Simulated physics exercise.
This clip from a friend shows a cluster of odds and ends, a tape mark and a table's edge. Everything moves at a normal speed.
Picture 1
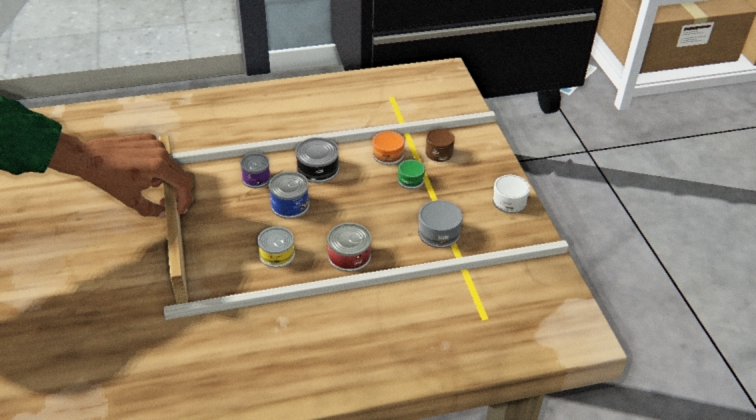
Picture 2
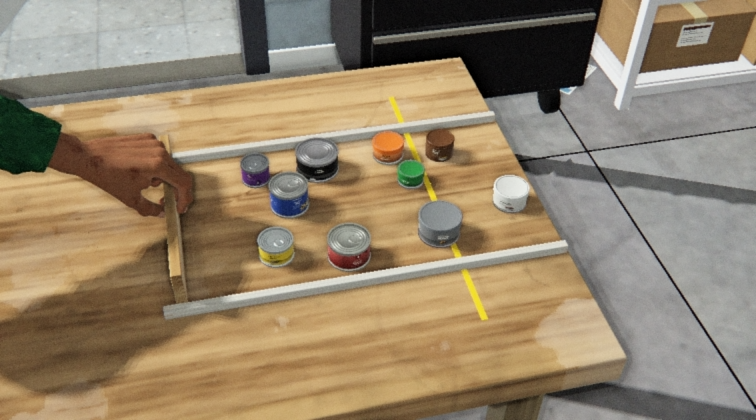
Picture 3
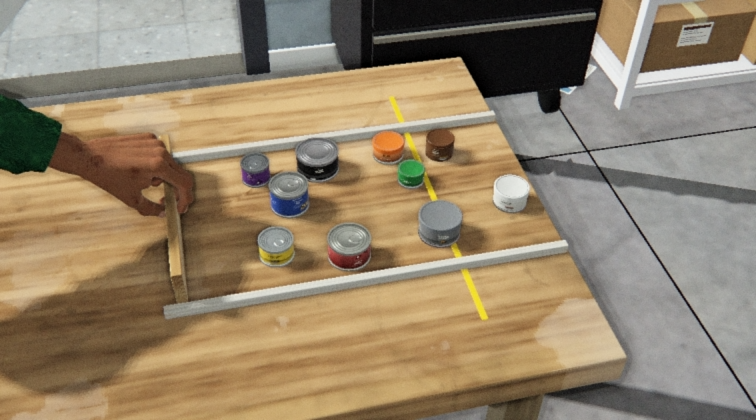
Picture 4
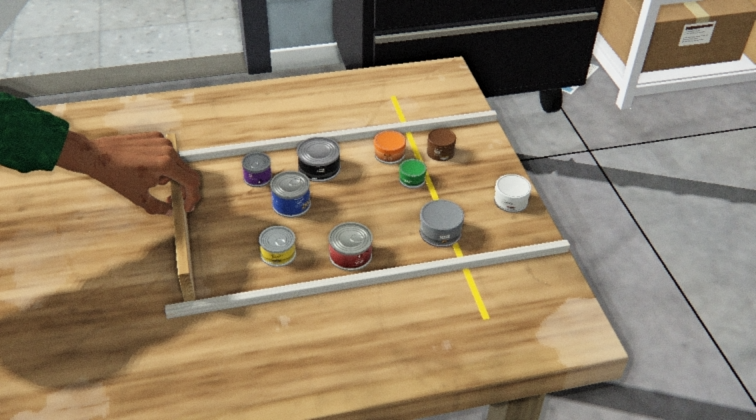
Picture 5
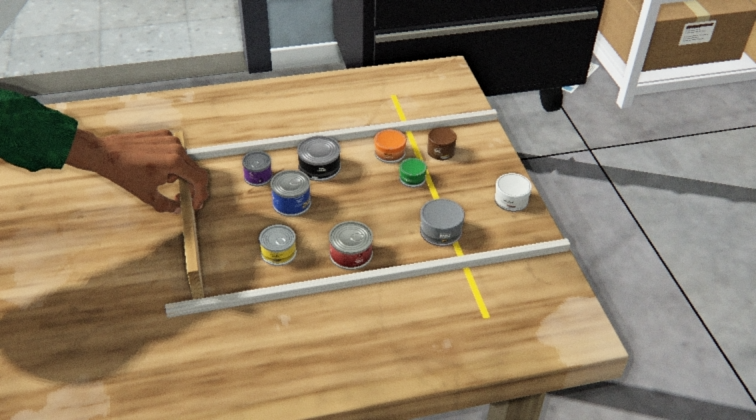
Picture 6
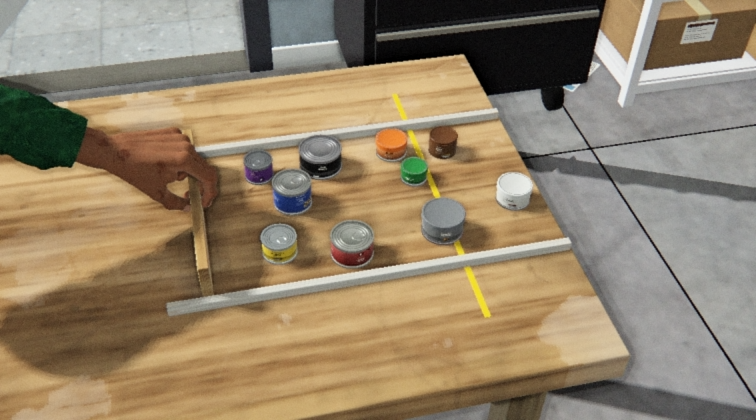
A wooden board, held upright by a hand on the left, slid a short way right between two pale strips toward a group of small colourful tins, which stayed about where they were.
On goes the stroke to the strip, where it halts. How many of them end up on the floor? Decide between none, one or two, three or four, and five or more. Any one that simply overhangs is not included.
Over the end go not a single one.
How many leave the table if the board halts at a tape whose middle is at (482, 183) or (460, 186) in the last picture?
2 and 1.
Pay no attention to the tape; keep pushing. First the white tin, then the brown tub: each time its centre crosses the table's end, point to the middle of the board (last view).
The middle is at (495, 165) when it's the white tin, and at (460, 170) when it's the brown tub.
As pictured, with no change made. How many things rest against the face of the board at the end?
Counting them up gives 4.
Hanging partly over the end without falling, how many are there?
The total comes out at 0.
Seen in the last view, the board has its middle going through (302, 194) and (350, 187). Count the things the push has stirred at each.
Tally: 5; 7.
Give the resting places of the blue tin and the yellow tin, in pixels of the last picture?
Near (449, 169) and (463, 209).
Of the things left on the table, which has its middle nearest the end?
It's the orange tin that is foremost.
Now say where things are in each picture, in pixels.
White tin (511, 194); brown tub (440, 145); grey pot (440, 224); board (173, 215); tape (432, 193), in the first picture.
Brown tub (440, 146); board (173, 215), in the second picture.
Grey pot (440, 224); black tin (317, 160), in the third picture.
White tin (512, 194); orange tin (390, 148), in the fourth picture.
Brown tub (442, 144); green pot (413, 173), in the fifth picture.
White tin (514, 192); brown tub (443, 143); grey pot (443, 221); board (197, 209); tape (435, 190), in the sixth picture.
Soon after, none off yet; white tin at rest near (514, 192); brown tub at rest near (443, 143); grey pot at rest near (443, 221).
After that, none off yet; white tin at rest near (514, 192); brown tub displaced a little near (456, 142); grey pot moving near (447, 220).
In the end, the number that fall off is zero.
